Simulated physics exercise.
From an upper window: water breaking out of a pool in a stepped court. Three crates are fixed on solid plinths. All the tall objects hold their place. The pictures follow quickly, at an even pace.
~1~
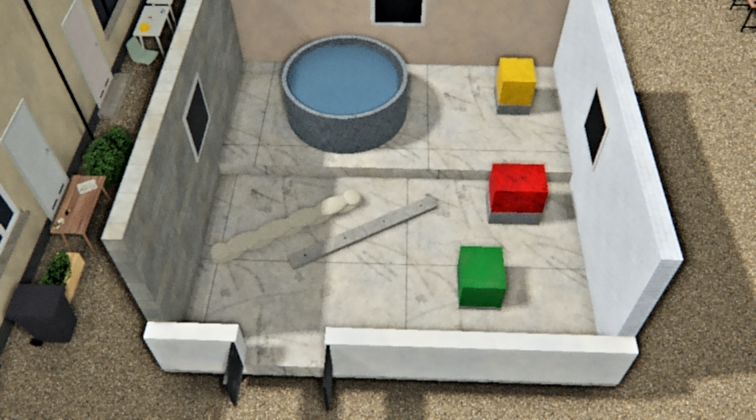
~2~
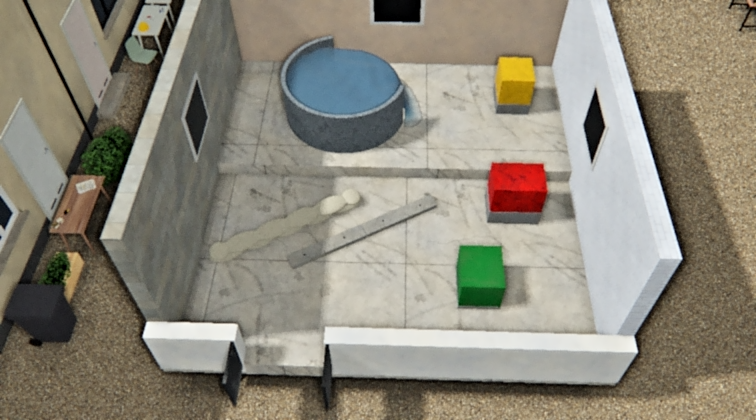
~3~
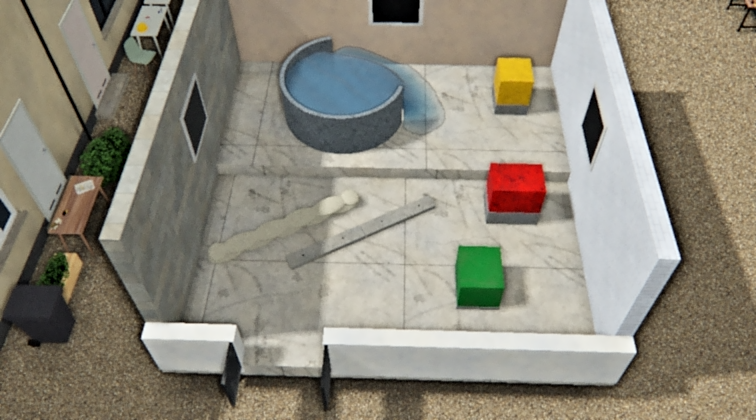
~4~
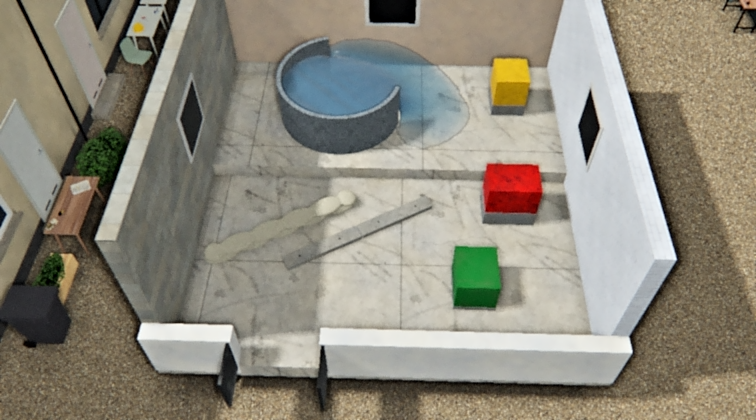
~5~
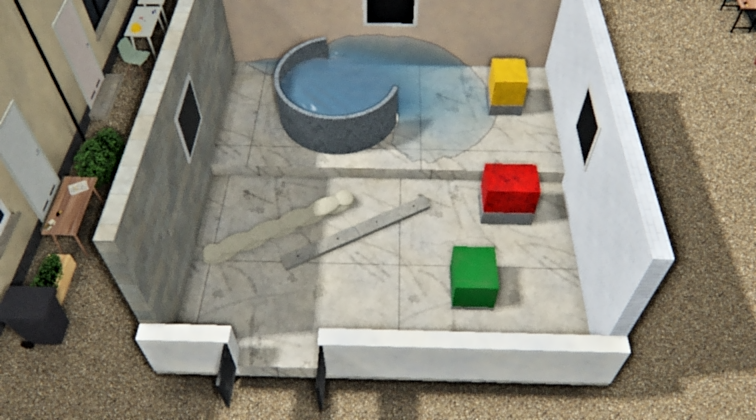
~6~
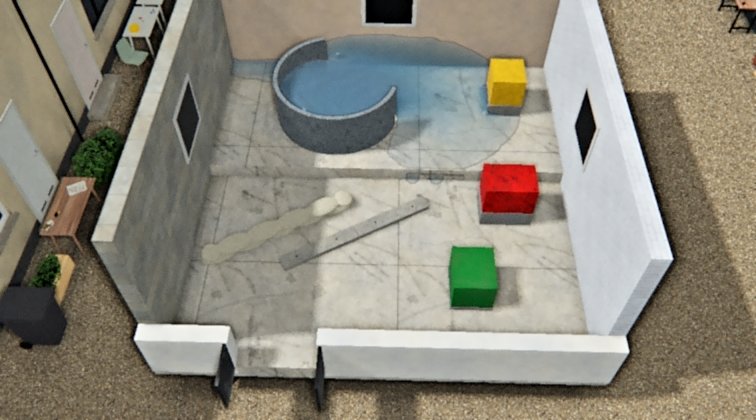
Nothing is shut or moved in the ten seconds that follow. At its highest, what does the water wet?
In the end: The yellow crate gets wet; the green crate gets wet; the red crate gets wet.
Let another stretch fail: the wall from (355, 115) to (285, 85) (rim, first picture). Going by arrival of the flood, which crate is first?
First comes the green crate.
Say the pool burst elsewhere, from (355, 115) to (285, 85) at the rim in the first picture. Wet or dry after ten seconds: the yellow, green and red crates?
In short: The yellow one stays dry, the green one is wetted, the red one escapes it.
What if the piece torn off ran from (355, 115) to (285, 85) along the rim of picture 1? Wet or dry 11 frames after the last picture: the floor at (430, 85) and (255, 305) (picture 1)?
As listed: Dry, awash.
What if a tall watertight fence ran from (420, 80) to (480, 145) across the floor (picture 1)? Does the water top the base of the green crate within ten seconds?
In short: Green is soaked.
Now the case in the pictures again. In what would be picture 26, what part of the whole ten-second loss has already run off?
Near 0 in a hundred.
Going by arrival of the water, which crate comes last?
I say the green one.
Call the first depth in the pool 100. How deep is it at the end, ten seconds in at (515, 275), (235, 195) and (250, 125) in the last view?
About 8, 16 and 2 per cent.
A moment on, water covers 25 % of the floor; the yellow crate water round its plinth, the green crate not reached, the red crate water round its plinth.
Next, water covers 35 % of the floor; the yellow crate water round its plinth, the green crate not reached, the red crate water round its plinth.
Then, water covers 65 % of the floor; the yellow crate water round its plinth, the green crate water round its plinth, the red crate water round its plinth.
Later, water covers 95 % of the floor; the yellow crate water round its plinth, the green crate water round its plinth, the red crate water round its plinth.
In the end, water covers 95 % of the floor; the yellow crate was topped, the green crate was topped, the red crate was topped.
